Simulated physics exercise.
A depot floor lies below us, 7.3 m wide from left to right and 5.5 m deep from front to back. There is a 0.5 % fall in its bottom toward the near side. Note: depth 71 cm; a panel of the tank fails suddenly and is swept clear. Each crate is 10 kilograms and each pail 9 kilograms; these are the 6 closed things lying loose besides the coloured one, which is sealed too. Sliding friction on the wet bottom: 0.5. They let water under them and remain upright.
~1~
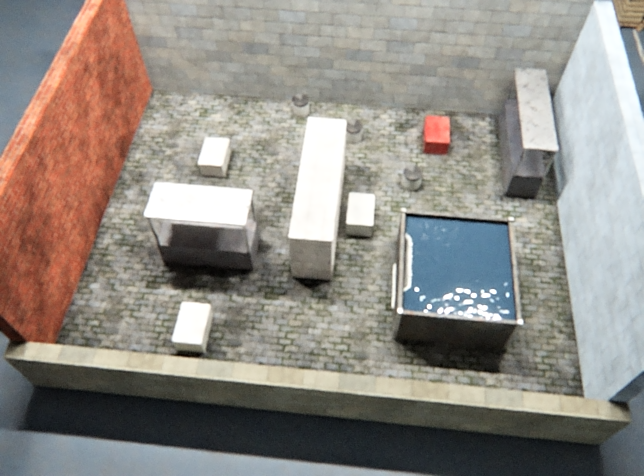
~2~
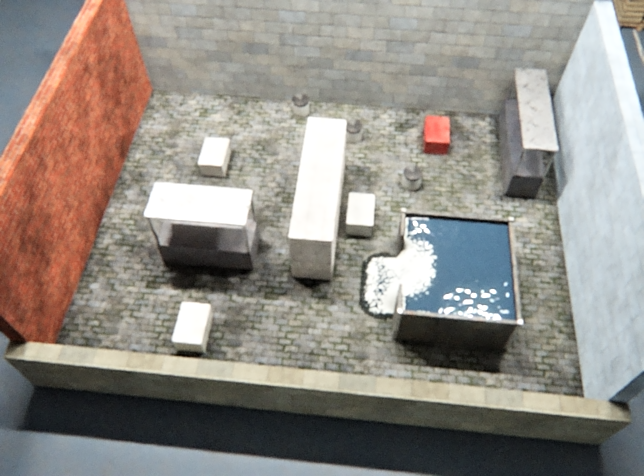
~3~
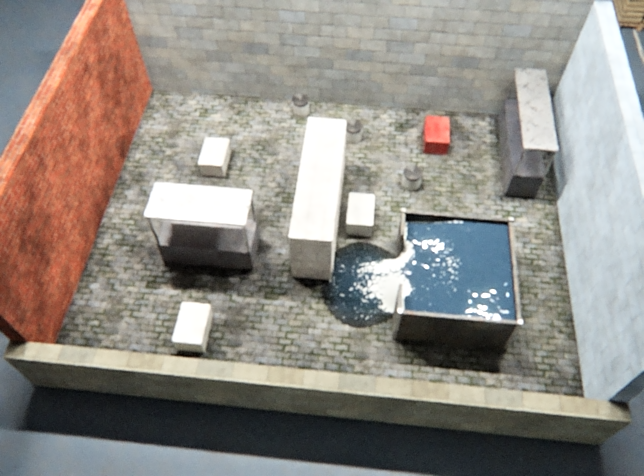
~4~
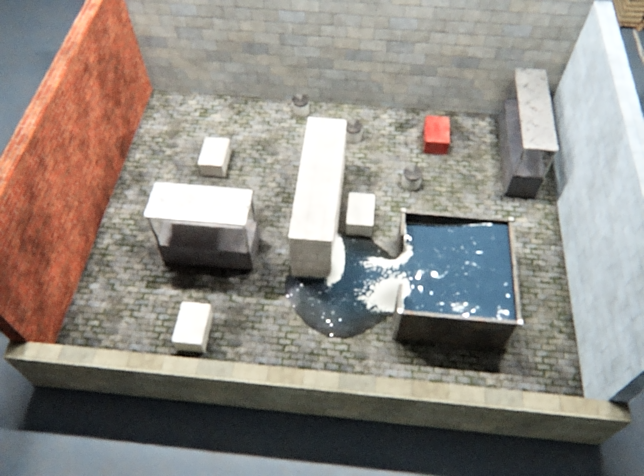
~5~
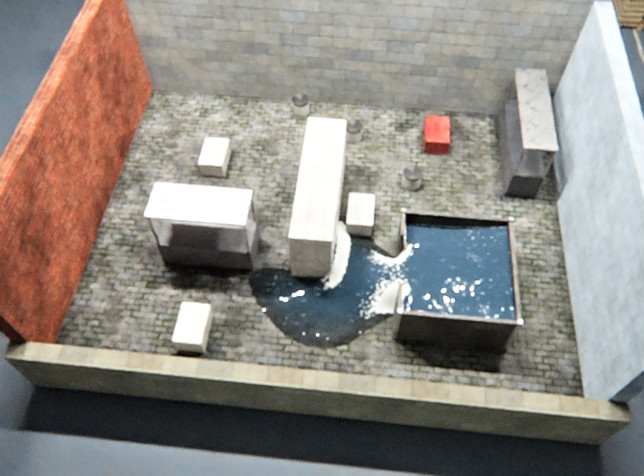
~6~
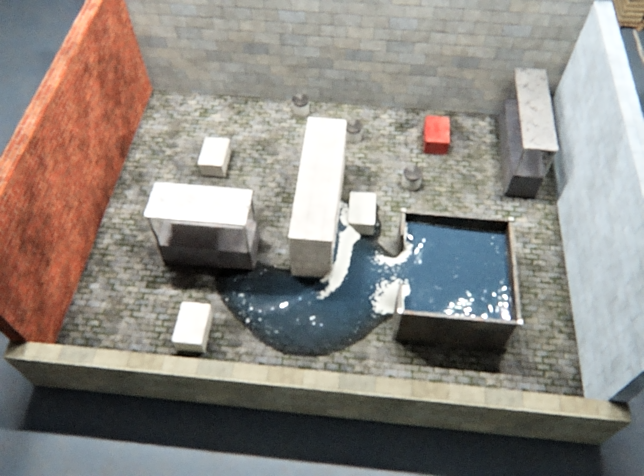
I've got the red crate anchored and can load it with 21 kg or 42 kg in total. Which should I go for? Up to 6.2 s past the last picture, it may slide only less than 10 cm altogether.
The lighter one, 21 kg, is fine.
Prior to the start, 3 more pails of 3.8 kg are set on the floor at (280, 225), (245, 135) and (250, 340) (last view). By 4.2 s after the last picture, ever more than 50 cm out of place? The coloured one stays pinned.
Going one by one: Stays closer, stays closer, goes farther.
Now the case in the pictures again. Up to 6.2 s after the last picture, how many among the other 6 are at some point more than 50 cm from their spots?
3 of them.
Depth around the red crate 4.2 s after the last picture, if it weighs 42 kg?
5 cm, roughly.
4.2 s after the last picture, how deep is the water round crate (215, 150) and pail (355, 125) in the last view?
Some 3 cm at the first, some 7 cm at the second.
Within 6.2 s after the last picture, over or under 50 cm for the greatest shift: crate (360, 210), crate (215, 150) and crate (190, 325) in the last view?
First crosses the line, second stays inside the line, third crosses the line.
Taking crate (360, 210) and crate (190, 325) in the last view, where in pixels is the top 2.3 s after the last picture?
Near (450, 194) and (76, 321).
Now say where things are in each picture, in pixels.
The first picture shows the red crate at (438, 129) rests on the ground; water covers 2.3 m2; 0 of 7 have shifted.
The second picture shows the red crate at (438, 129), on the bottom; 2.8 m2 under water; 0 of 7 have shifted.
The third picture shows the red crate at (438, 129) rests on the ground; water covers 3.6 m2; 0 of 7 have shifted.
The fourth picture shows the red crate at (438, 129), on the bottom; 4.2 m2 under water; 0 of 7 have shifted.
The fifth picture shows the red crate at (438, 129), on the bottom; water covers 4.9 m2; 0 of 7 have shifted.
The sixth picture shows the red crate at (438, 129) rests on the ground; 5.8 m2 under water; 0 of 7 have shifted.
Then, 0.6 s after the last picture the red crate would be 0 cm from its start with 21 kg and 0 cm from its start with 42 kg; 0 cm of water round it then.
Then, 2.3 s after the last picture the red crate would be 0 cm from its start with 21 kg and 0 cm from its start with 42 kg; 3 cm of water round it then.
Then, 4.2 s after the last picture the red crate would be 0 cm from its start with 21 kg and 0 cm from its start with 42 kg; 5 cm of water round it then.
Then, 6.2 s after the last picture the red crate would be 0 cm from its start with 21 kg and 0 cm from its start with 42 kg; 5 cm of water round it then.
